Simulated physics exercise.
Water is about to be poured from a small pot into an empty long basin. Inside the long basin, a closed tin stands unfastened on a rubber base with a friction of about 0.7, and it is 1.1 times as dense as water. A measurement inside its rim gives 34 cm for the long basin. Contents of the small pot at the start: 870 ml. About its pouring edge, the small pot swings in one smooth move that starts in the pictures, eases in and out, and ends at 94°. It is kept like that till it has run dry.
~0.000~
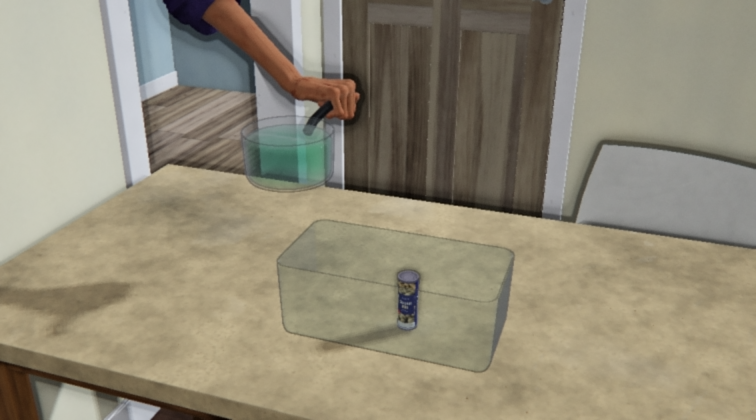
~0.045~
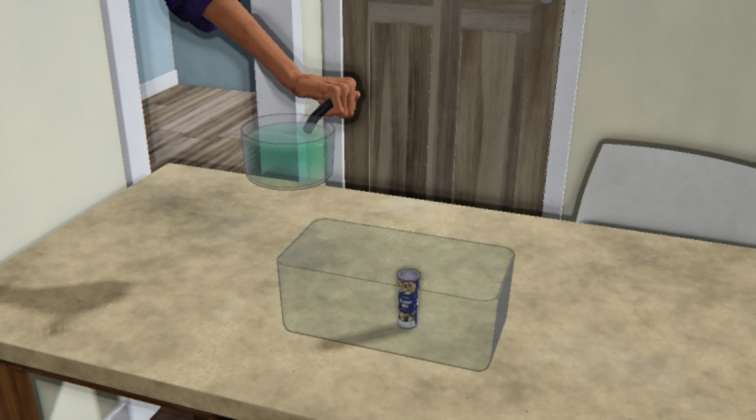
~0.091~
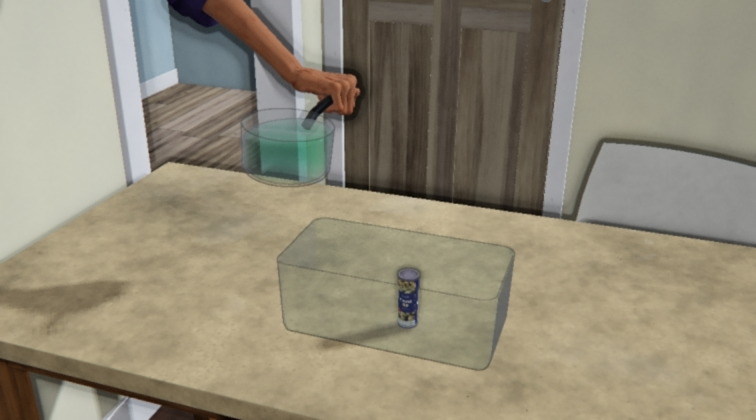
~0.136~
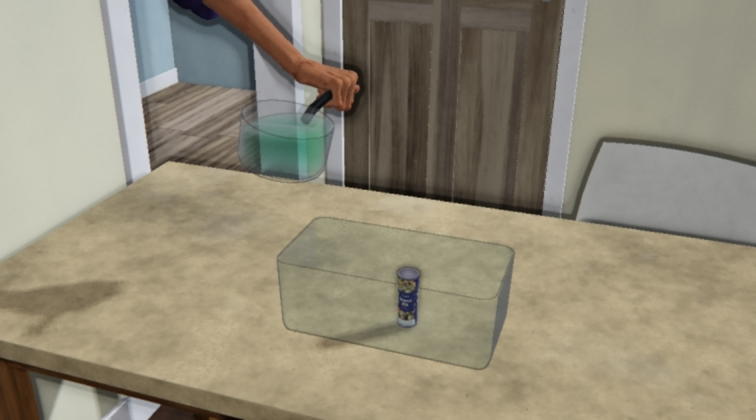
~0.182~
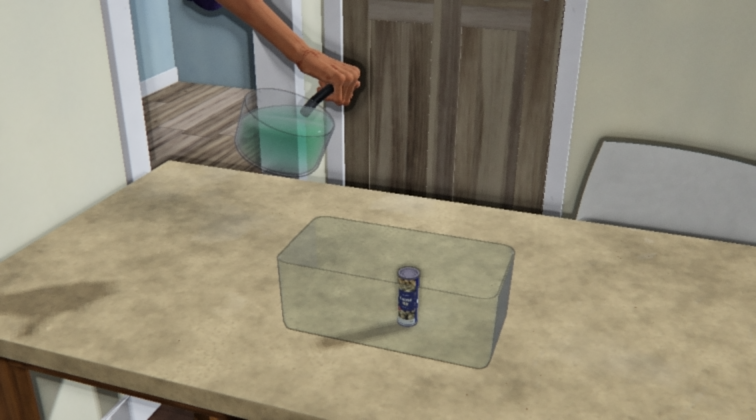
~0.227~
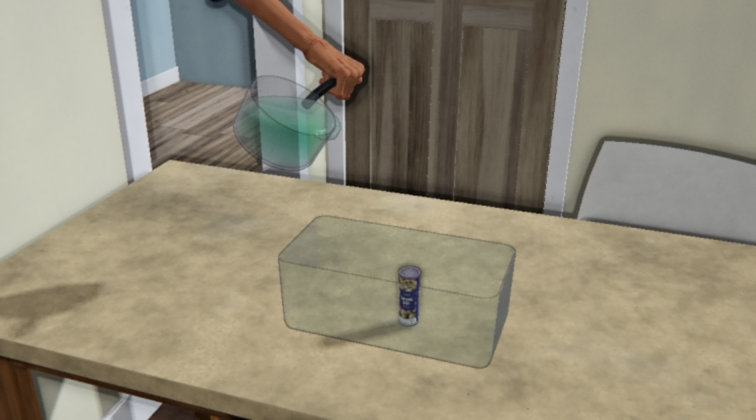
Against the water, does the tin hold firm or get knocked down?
It holds firm.
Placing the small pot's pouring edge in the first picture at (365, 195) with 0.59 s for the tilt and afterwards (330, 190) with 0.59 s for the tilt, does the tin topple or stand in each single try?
Trial 1 - tin stays standing; trial 2 - tin tips.
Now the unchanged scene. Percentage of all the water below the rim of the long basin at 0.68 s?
Looks like about 54 % of the whole amount.
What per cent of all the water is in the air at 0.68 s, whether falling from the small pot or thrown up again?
Roughly 36 %.
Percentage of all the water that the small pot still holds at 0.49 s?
Portion remaining: Approx. 46 per cent.
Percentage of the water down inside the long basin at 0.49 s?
4 %, roughly.
By 0.49 s the tilt is 87° and 47 per cent is still to pour; the tin stands where it began.
By 0.68 s the tilt is 94° and 9 per cent is still to pour; the tin stands where it began.
By 0.87 s the tilt is 94° and 3 per cent is still to pour; the tin leans 4°.
By 1.09 s the tilt is 94° and 1 per cent is still to pour; the tin stands where it began.
At rest the tin stands where it began.
